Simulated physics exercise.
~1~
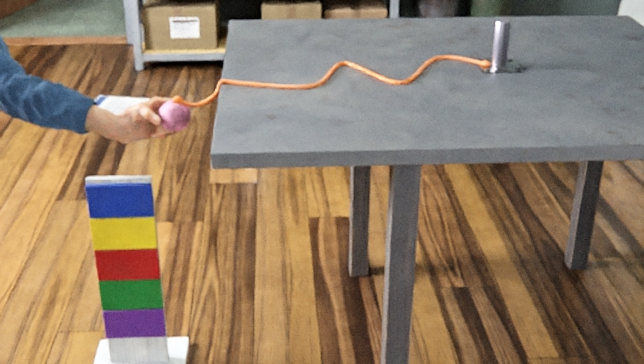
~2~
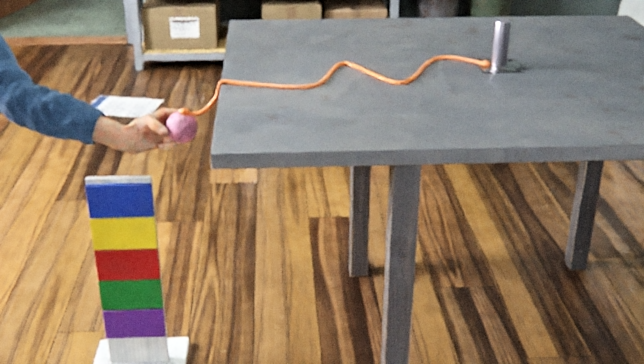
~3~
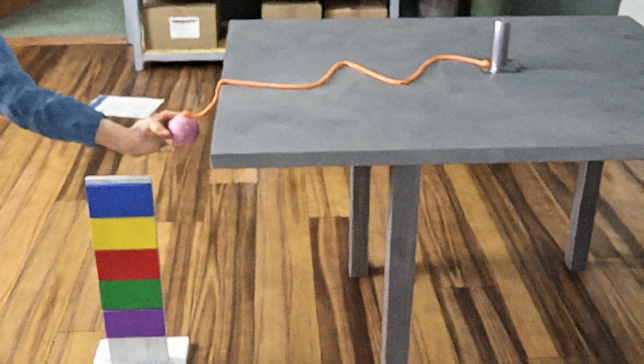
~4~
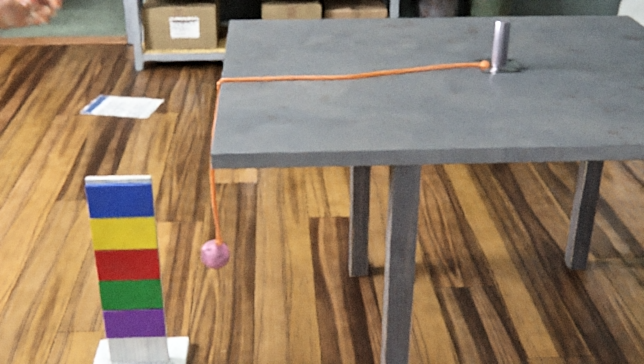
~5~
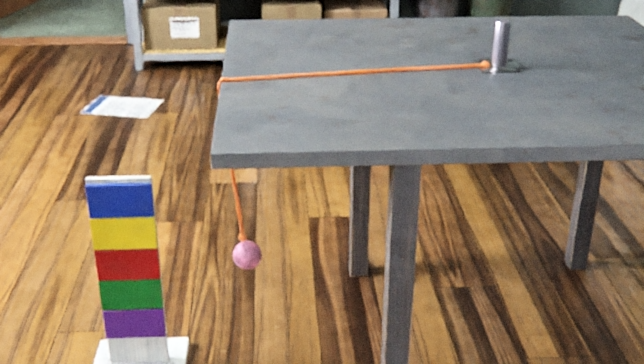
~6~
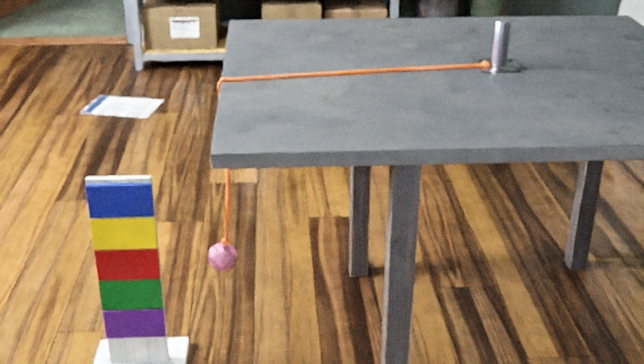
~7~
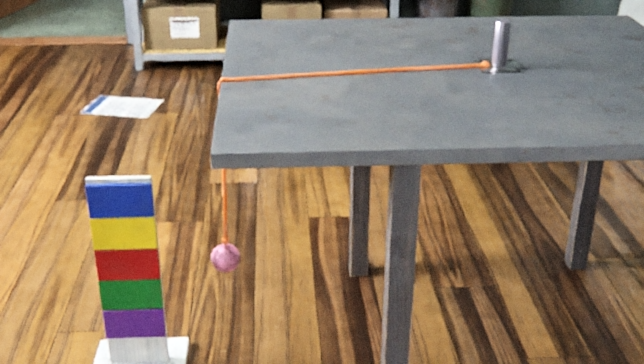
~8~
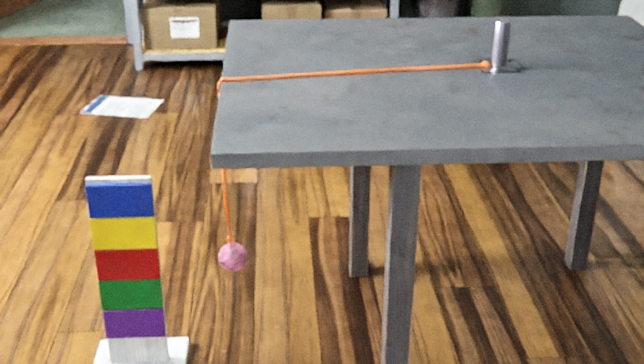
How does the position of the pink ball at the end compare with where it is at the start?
At the start the pink ball is held in a hand near the left edge of the tabletop. At the end it hangs on the cord below the table edge, lower and a little farther right, level with the red band.
A pink ball drops from a hand, swings on its orange cord, and hangs level with red.
